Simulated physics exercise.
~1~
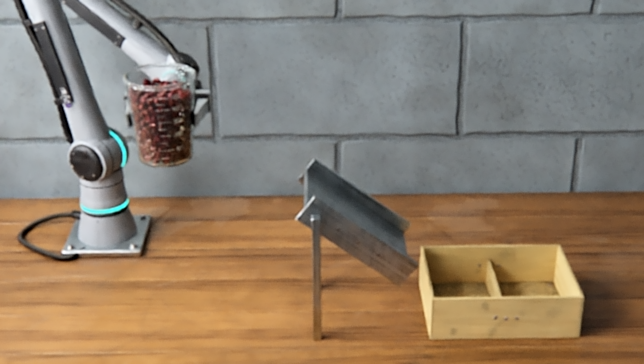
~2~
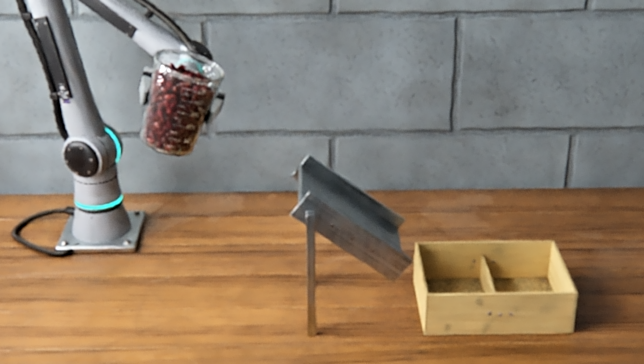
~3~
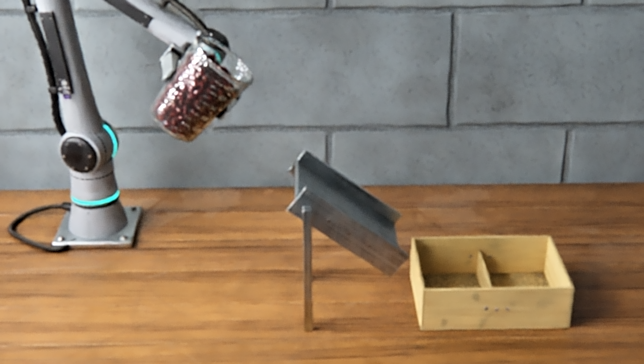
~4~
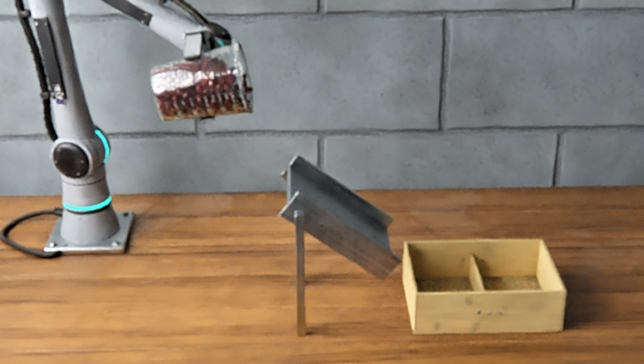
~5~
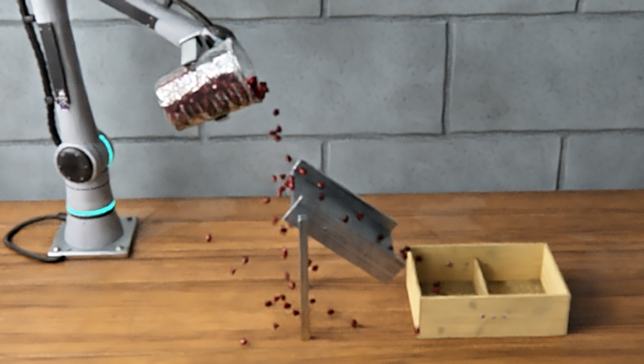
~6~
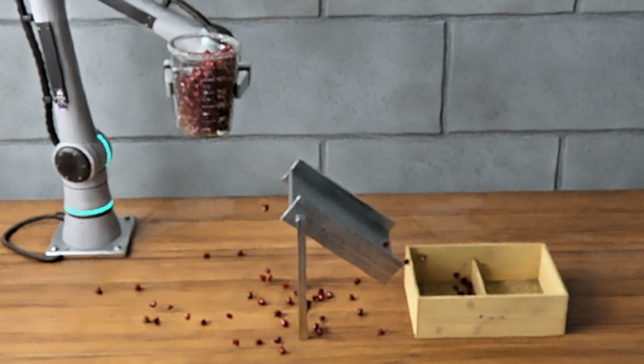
A grey robot arm with glowing teal rings stands at the left of a wooden table before a grey block wall, seen from the front by a slightly swaying camera. It grips a clear cup of dark red beans, with a sloping metal chute on a thin post and a divided pale wooden box to the right. The arm moves the cup rightward and tips it onto its side. Beans spill out, some sliding down the chute while others scatter on the table. The cup returns upright, still mostly full, with a few beans in the box's left part and others strewn around the post.
